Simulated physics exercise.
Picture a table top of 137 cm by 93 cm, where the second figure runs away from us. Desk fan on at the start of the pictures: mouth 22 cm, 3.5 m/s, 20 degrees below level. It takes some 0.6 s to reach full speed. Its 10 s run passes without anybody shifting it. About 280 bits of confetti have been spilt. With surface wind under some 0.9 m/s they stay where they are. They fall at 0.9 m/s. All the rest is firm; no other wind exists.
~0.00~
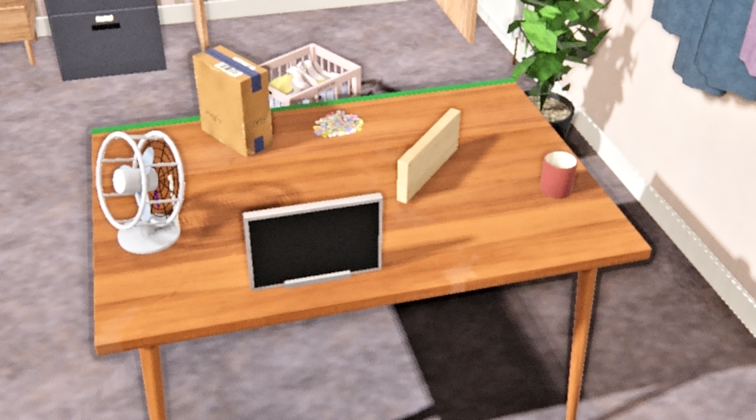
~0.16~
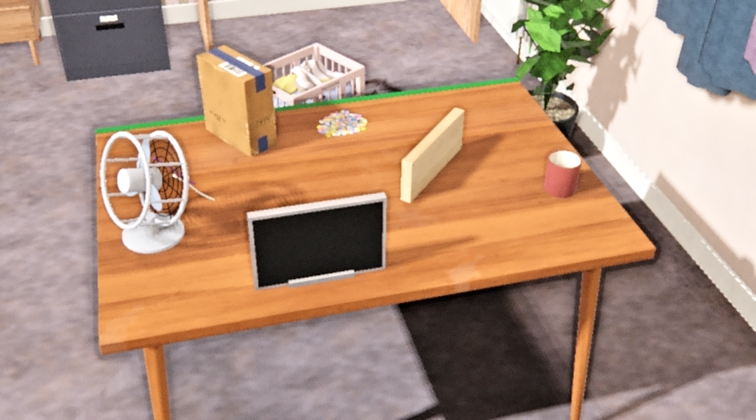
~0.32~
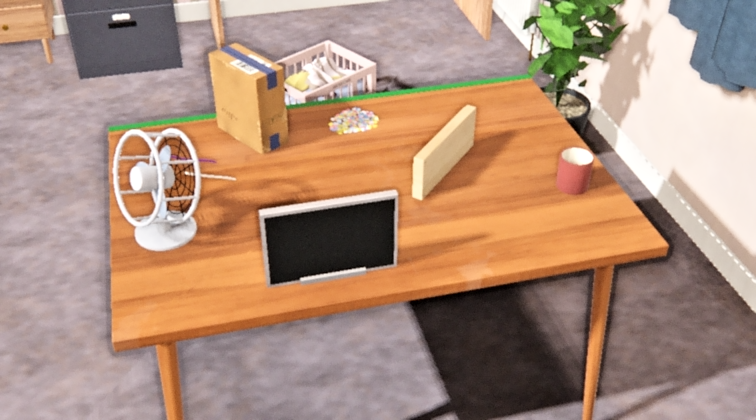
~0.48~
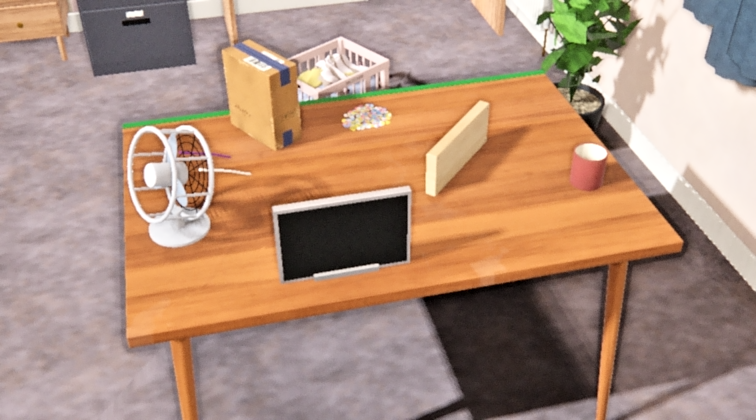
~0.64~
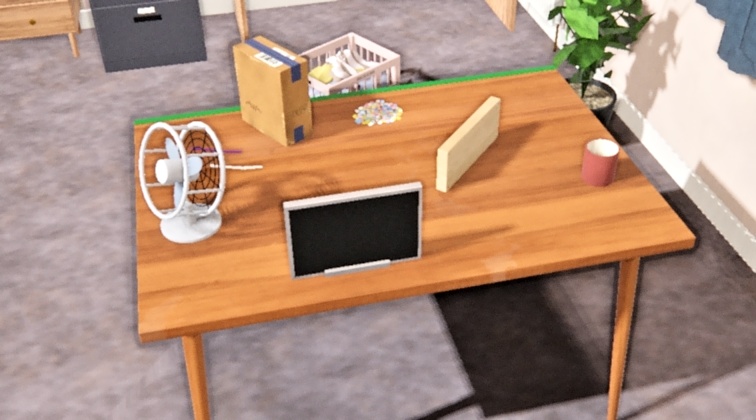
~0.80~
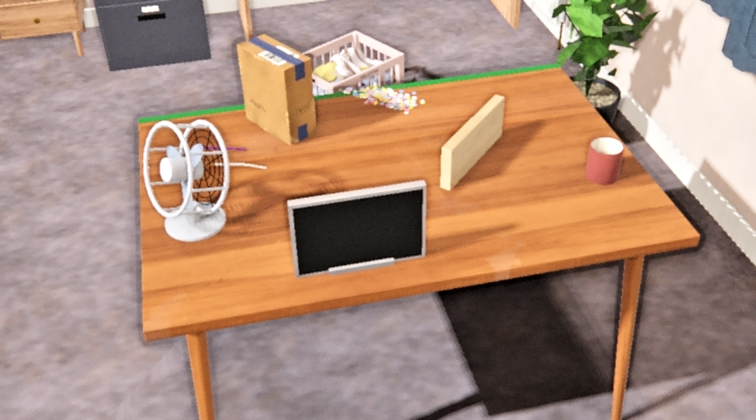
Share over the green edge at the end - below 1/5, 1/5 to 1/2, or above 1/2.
It amounts to the bulk of them.
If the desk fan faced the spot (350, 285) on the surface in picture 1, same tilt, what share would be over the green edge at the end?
Then roughly 0 per cent.
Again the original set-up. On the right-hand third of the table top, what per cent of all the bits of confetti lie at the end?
0 %.
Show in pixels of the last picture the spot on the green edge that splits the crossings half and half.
At roughly pixel (395, 85).
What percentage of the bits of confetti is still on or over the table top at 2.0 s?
I'd say some 4 % at that moment.
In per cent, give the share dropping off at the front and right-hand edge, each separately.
About 0 % front, about 0 % right-hand.
After 2.0 s, 3 % are on the move or not yet settled, 96 % are over the green edge.
After 3.2 s, 3 % are on the move or not yet settled, 96 % are over the green edge.
After 5.5 s, 3 % are on the move or not yet settled, 96 % are over the green edge.
After 10.0 s, at the end, 97 % are over the green edge.
